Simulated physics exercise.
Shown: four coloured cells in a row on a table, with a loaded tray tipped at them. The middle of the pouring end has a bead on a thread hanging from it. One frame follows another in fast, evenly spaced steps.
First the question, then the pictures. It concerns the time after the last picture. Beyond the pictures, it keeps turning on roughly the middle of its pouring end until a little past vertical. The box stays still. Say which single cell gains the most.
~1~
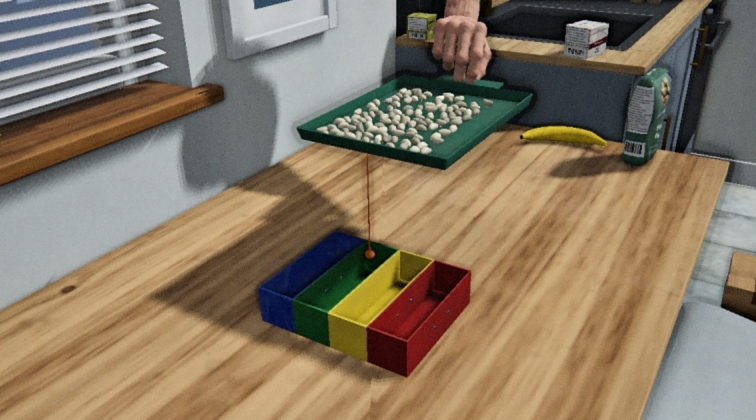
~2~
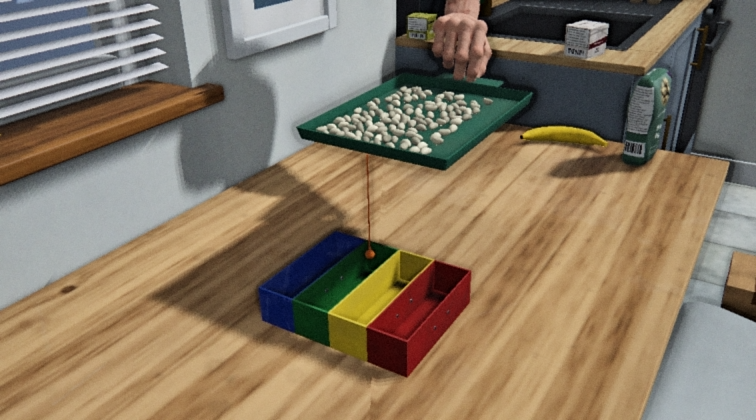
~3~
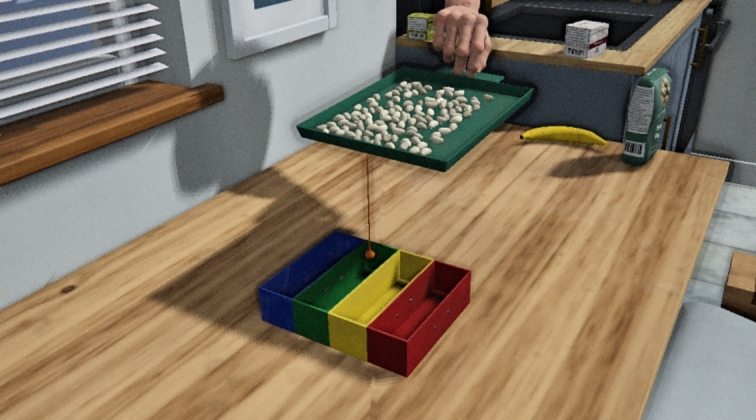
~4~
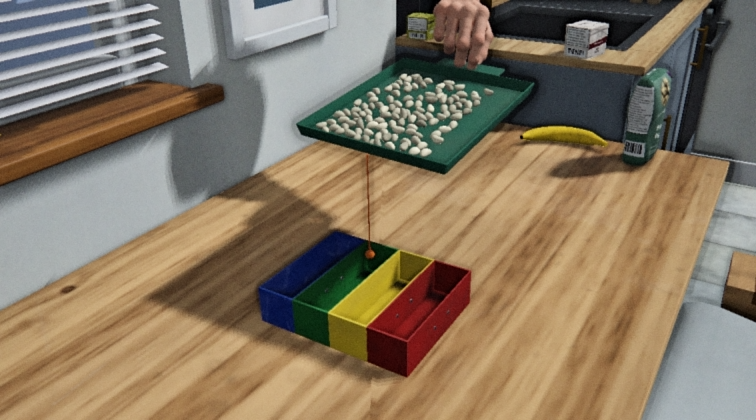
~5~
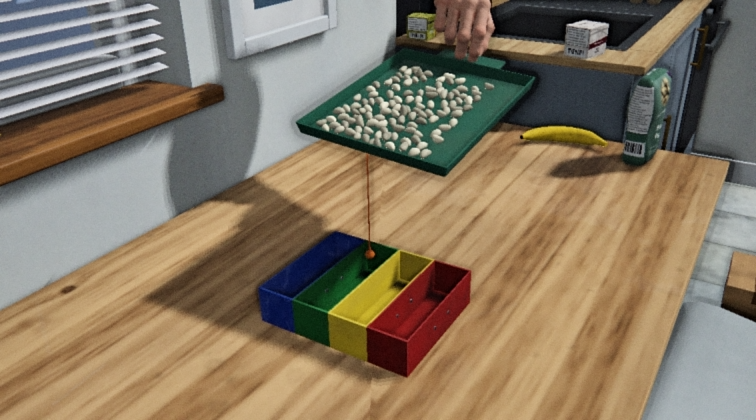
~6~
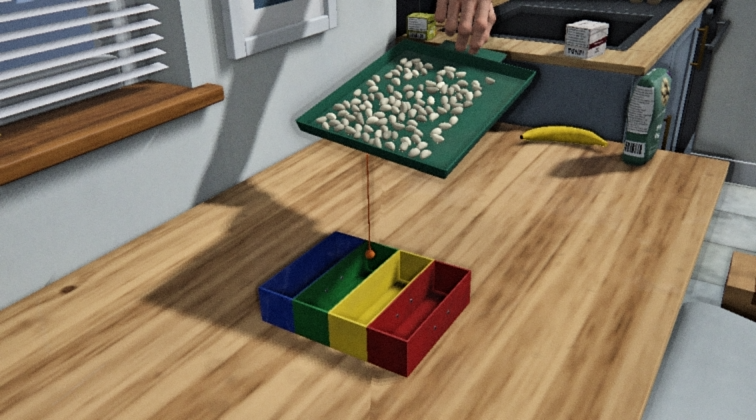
The one that gains the most is the red cell.
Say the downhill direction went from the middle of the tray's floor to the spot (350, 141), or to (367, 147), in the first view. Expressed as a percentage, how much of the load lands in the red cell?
Respectively 0 and 10 in a hundred.
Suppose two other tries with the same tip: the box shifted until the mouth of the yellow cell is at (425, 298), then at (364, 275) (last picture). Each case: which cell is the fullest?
Case 1 - the yellow cell; case 2 - the red one.
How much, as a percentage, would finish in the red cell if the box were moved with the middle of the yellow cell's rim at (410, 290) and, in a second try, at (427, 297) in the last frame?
Roughly 30 per cent, and 10 per cent.
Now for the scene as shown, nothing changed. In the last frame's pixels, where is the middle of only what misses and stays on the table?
Estimate: About (481, 331).
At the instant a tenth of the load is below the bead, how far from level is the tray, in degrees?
Somewhere near 105 degrees, I'd say.
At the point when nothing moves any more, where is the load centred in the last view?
The centre comes to rest near (418, 320).
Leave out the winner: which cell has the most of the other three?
That's the yellow one.
Soon after the last picture, tray tipped steeply; all on the tray.
A little later, tray tipped right over; nearly all on the tray; a stray few in the red cell; a stray few in the yellow cell; a stray few falling or outside the box.
Later still, tray tipped past a quarter turn; about half in the red cell; about a quarter in the yellow cell; a small part in the green cell; about a quarter falling or outside the box.
At rest, tray tipped past a quarter turn; about half in the red cell; about a quarter in the yellow cell; a small part in the green cell; none in the blue cell; about a quarter outside the box.
